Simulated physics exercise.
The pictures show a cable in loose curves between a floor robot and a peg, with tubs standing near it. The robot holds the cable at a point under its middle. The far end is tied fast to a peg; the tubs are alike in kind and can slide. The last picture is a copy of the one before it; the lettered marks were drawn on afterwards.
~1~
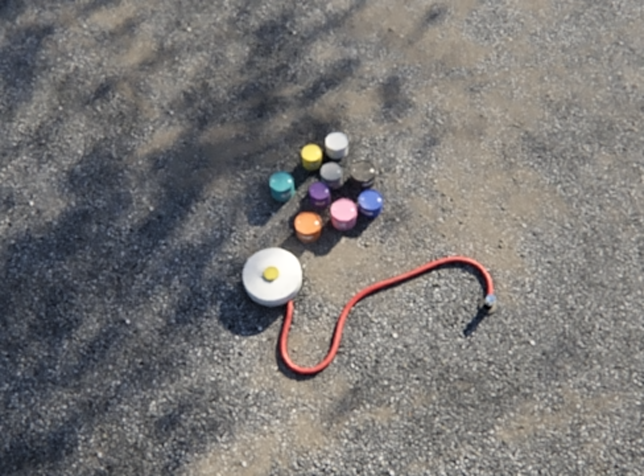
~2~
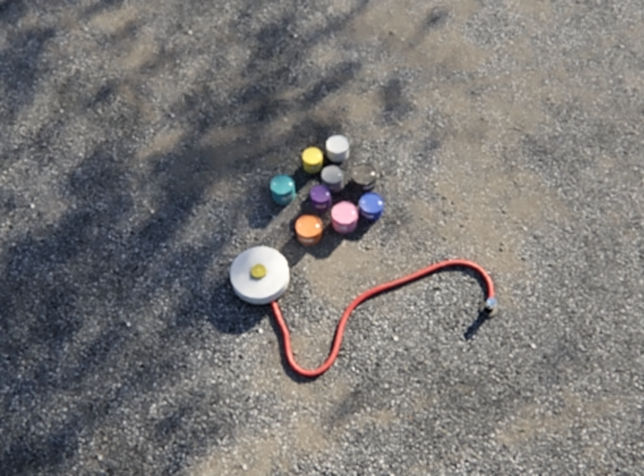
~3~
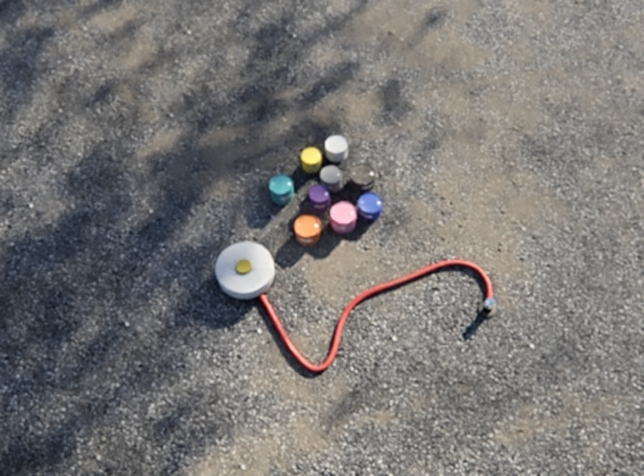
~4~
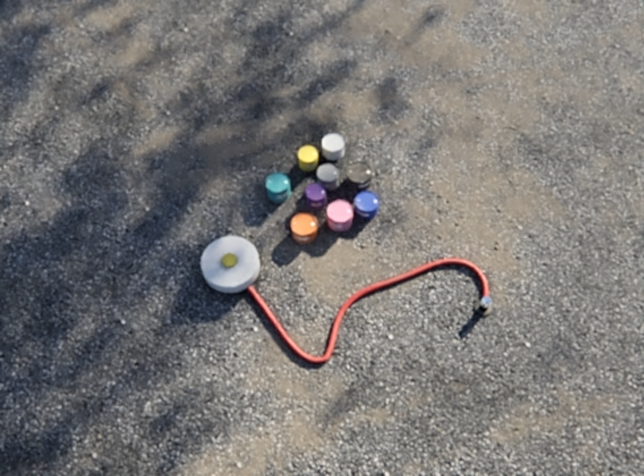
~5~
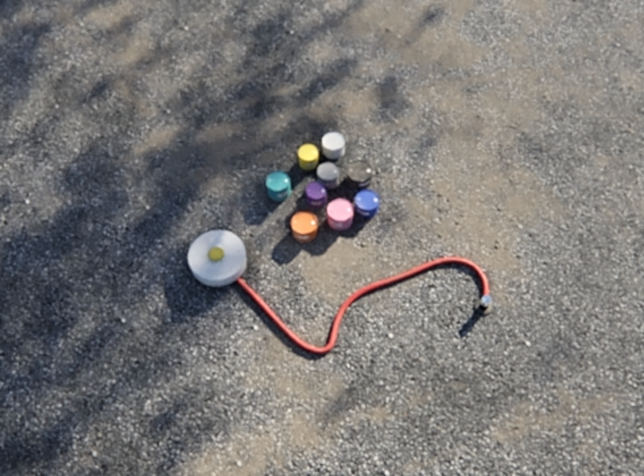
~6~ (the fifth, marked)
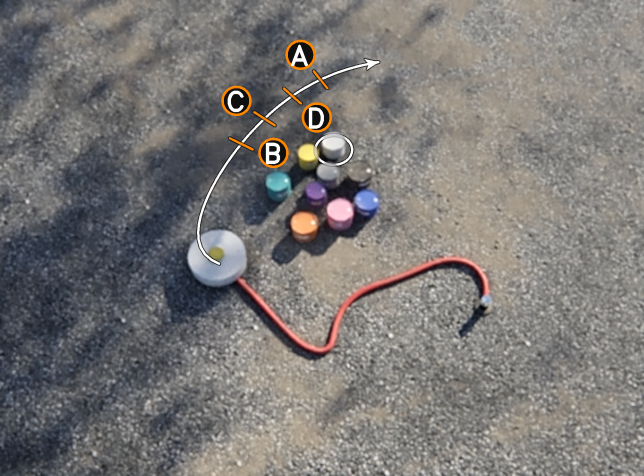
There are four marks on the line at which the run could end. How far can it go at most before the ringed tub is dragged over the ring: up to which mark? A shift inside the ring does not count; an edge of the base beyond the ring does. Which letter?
The farthest safe stop is A.
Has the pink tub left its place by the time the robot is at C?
By then, no.
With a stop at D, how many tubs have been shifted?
Two.
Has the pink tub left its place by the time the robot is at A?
Yes.
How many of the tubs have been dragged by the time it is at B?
By then, none.
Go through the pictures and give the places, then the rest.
In the first frame, robot (273, 278); peg (489, 302); purple tub (320, 195).
In the second frame, robot (260, 276); pink tub (345, 218).
In the third frame, robot (245, 271); turquoise tub (282, 189).
In the fourth frame, robot (231, 265); yellow tub (308, 159).
In the fifth frame, robot (218, 259); blue tub (367, 204); white tub (334, 146); peg (485, 303).
On the marked copy, A at (320, 80); B at (241, 144); C at (264, 119); D at (292, 96); the ring at (334, 150); the route from (219, 264) via (252, 131) to (378, 62).
With A. Early on, robot (211, 182); white tub (334, 146).
Further on, robot (262, 114); white tub (334, 146).
At the end, robot (320, 74); purple tub (322, 188); pink tub (350, 217); grey tub (334, 174); turquoise tub (312, 172); orange tub (329, 206); yellow tub (311, 155); white tub (334, 146); the white tub is still in its ring.
As for the rest, B is safe but short; C is safe but short; D is safe but short.
